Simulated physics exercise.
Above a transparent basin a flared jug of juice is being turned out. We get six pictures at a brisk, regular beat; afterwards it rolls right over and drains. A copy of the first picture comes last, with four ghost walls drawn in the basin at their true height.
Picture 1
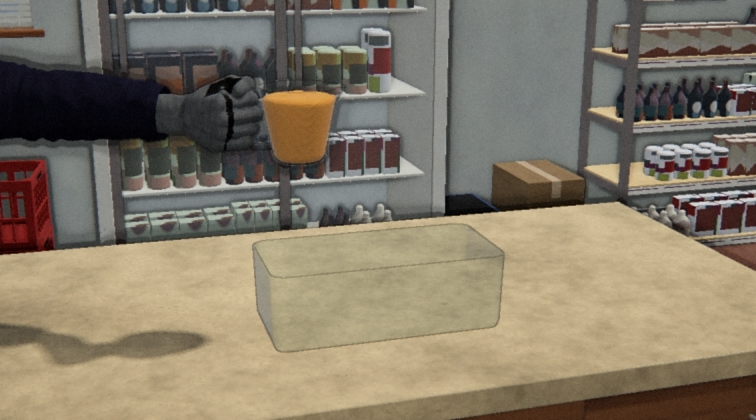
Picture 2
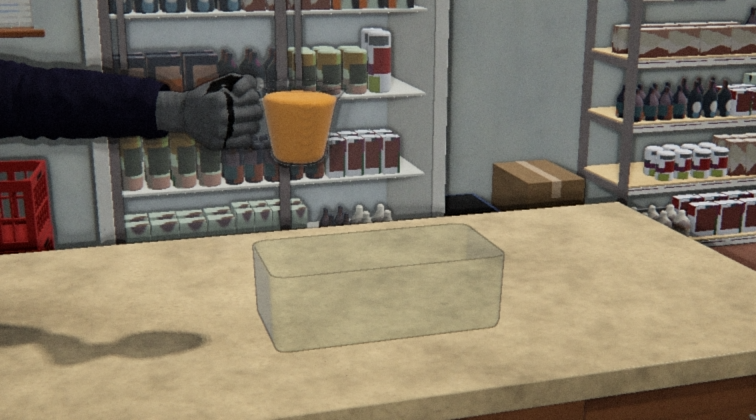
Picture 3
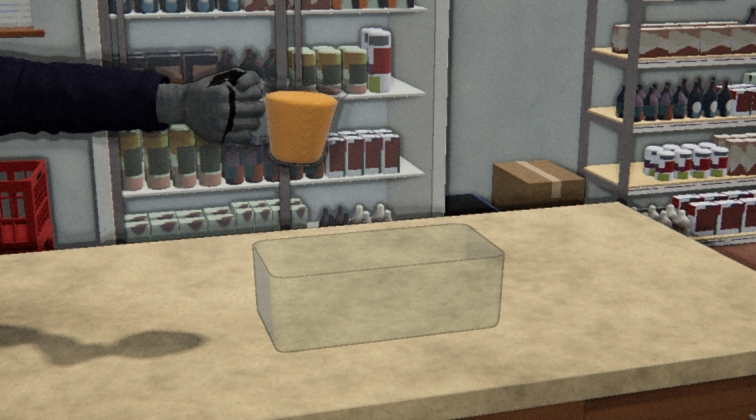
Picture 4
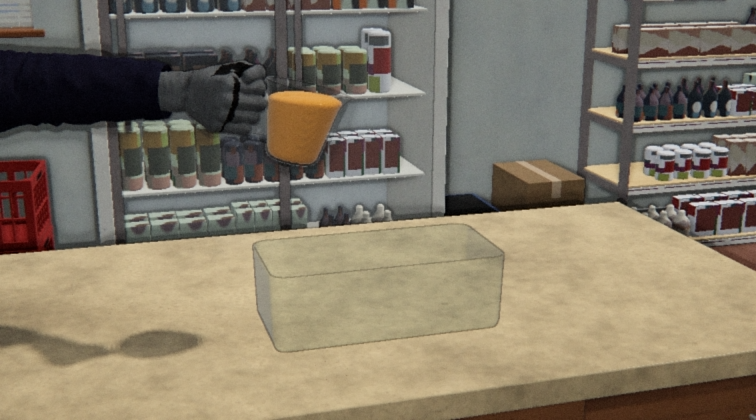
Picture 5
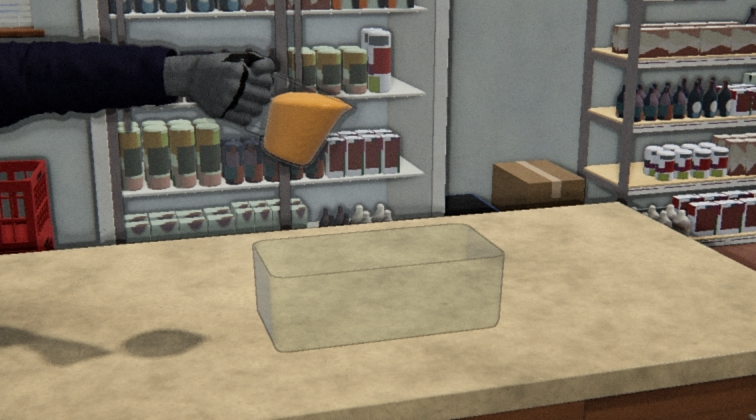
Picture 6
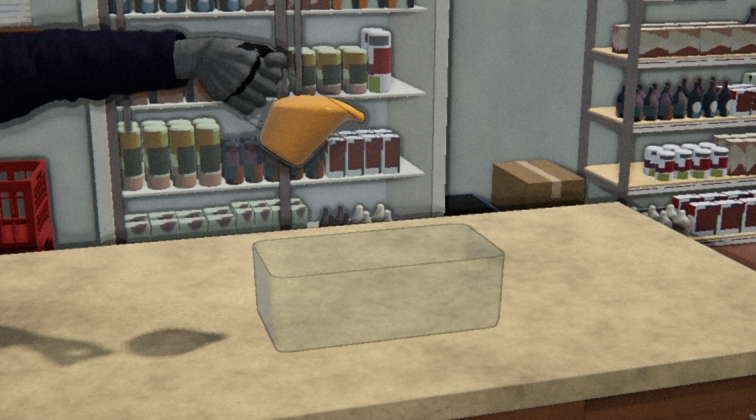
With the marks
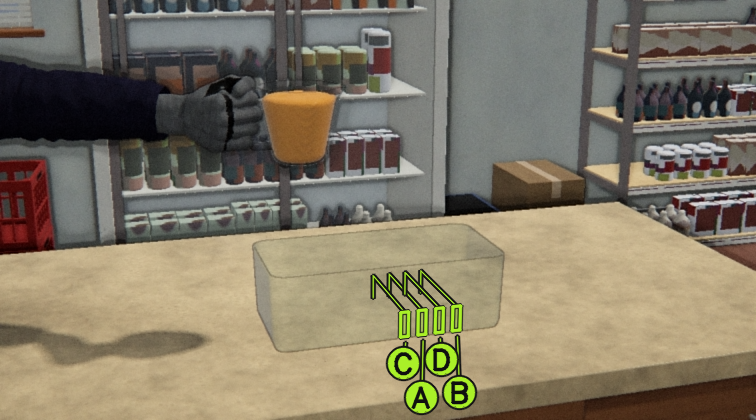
To begin with, a gray-gloved hand holds an upright, flared orange jug above a clear, empty basin on a counter, with stocked shelves behind. The hand then turns and the jug tilts to the right, slightly at first and then more steeply, until orange juice just edges over its lip.
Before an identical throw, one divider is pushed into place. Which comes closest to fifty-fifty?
Best: C.
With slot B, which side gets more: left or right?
More ends on the left.
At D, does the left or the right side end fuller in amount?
More ends on the left.
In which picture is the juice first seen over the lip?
In picture 6.
On the marked copy, A at (423, 340); B at (457, 336); C at (405, 342); D at (440, 338).
With A, about 74 % ends left of the wall and 20 % right of it; 6 % is lost outside.
With B, about 86 % ends left of the wall and 11 % right of it; 3 % is lost outside.
With C, about 49 % ends left of the wall and 47 % right of it; 4 % is lost outside.
With D, about 87 % ends left of the wall and 7 % right of it; 5 % is lost outside.
